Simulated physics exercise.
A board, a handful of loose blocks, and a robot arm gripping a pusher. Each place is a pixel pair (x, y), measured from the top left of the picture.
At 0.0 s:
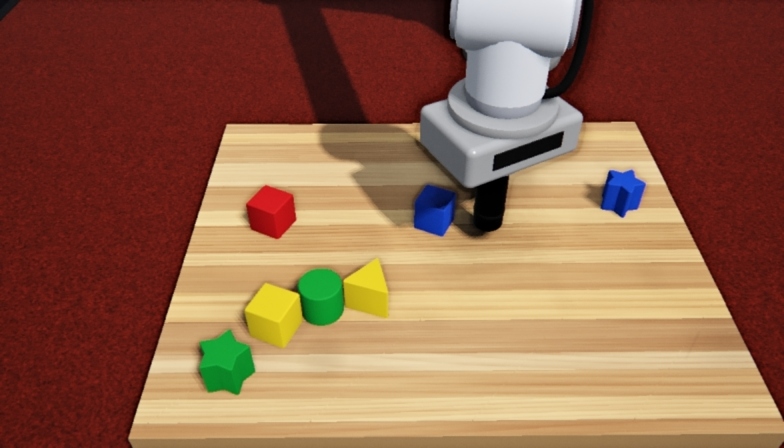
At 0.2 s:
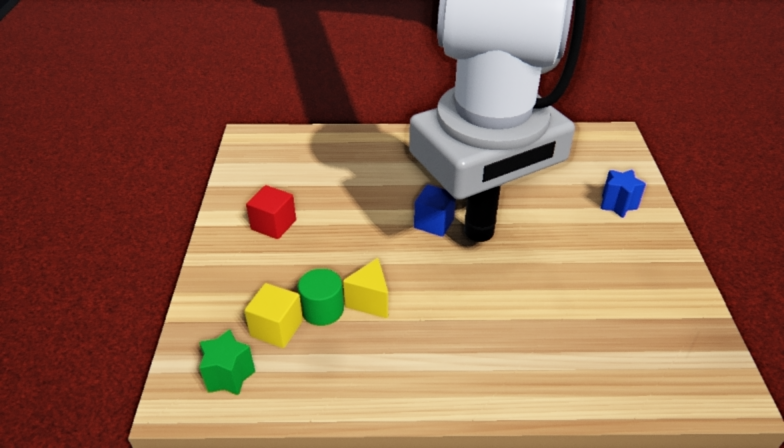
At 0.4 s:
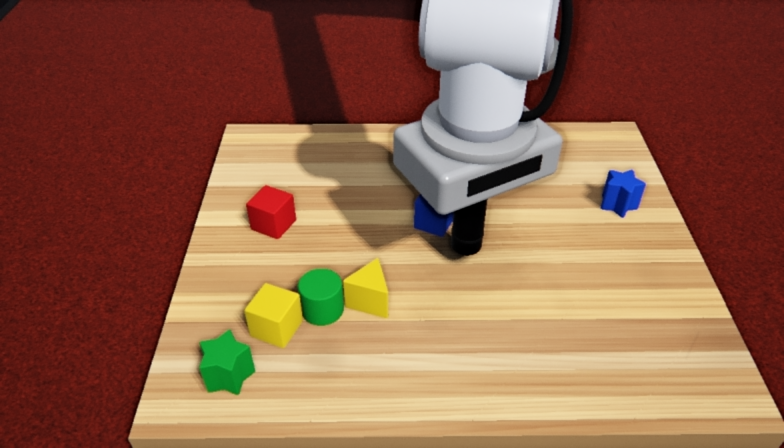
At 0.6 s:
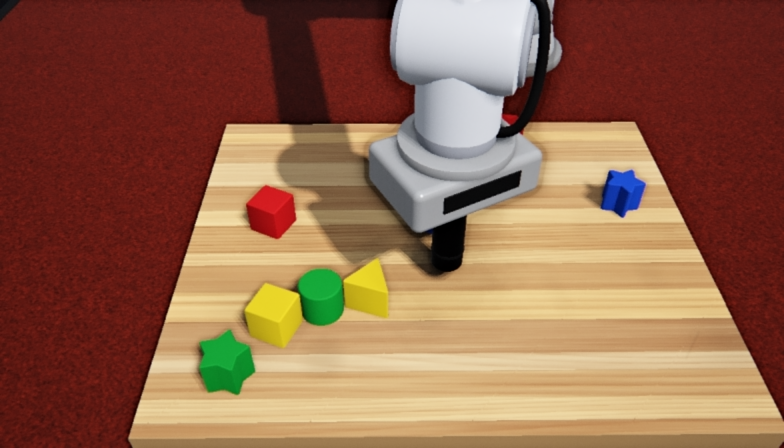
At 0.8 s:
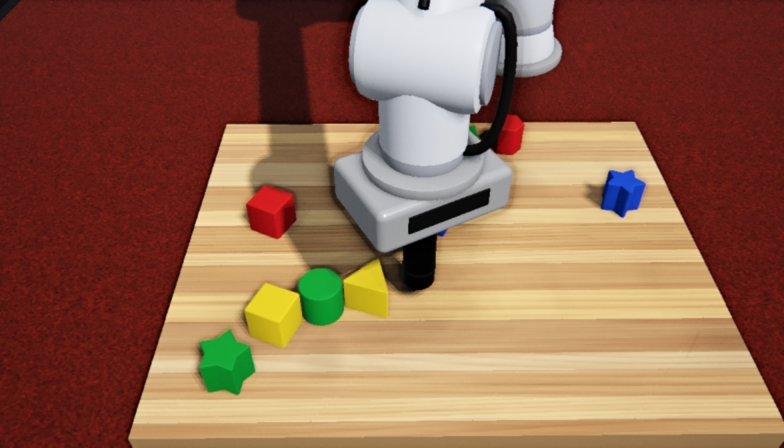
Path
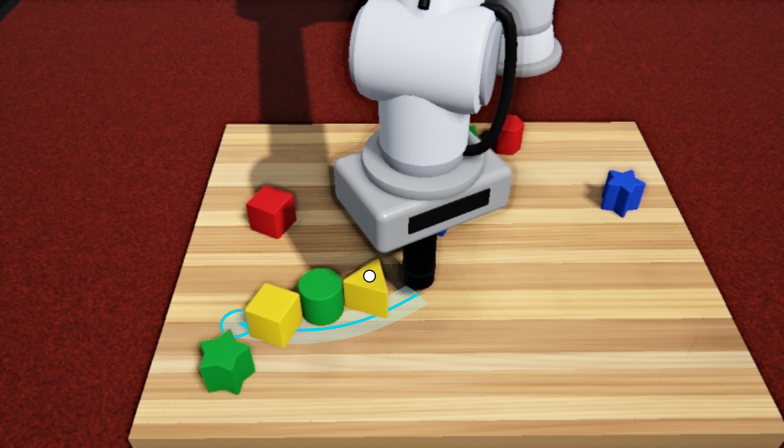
A white and grey robot arm with a black pusher reaches over a light wooden board on a dark red floor, seen from above at an angle. A red block, a blue block and a blue star sit across the upper board, with yellow and green blocks lower left. The arm glides slightly left and nearer, uncovering red and green pieces behind, while the camera stays still.
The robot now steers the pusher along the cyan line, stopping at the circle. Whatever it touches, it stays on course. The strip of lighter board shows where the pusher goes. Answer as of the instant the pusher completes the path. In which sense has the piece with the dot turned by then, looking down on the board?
Viewed from overhead, the piece with the dot winds up turned clockwise.
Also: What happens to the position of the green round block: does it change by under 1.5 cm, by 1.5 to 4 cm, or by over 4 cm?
The green round block ends up a moderate distance away, 1.5 to 4 cm.
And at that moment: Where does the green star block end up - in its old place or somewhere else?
Undisturbed, or as good as.
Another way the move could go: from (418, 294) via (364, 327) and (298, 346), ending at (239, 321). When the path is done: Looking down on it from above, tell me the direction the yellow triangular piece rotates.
The yellow triangular piece rotates clockwise.
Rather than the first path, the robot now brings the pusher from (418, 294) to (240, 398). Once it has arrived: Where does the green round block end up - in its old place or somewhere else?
That block gets shifted.
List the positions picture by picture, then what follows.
Tip of the pusher at (487, 223), middles of tops, green star block at (222, 350), yellow square at (272, 301), green round block at (320, 283), yellow triangular piece at (370, 276), in the first frame.
Pusher at (479, 233), nothing pushed, in the second frame.
Pusher at (466, 246), nothing pushed, in the third frame.
Pusher at (447, 262), nothing pushed, in the fourth frame.
Pusher at (418, 279), green star block at (222, 350), yellow square at (272, 301), green round block at (320, 283), yellow triangular piece at (370, 276), in the fifth frame.
The line goes from (418, 294) over (364, 320) and (301, 330) to (238, 323); the dot is on the yellow triangular piece.
The first path, step by step. One third of the way, pusher at (362, 305); green round block at (306, 277); yellow triangular piece at (342, 276), turned 70° clockwise.
Two thirds of the way, pusher at (297, 315); yellow square at (256, 302); green round block at (298, 274); yellow triangular piece at (340, 275), turned 85° clockwise.
At the end, pusher at (234, 308); green star block unmoved; yellow square at (193, 304), turned 40° anticlockwise; green round block at (298, 274); yellow triangular piece at (340, 275), turned 85° clockwise.
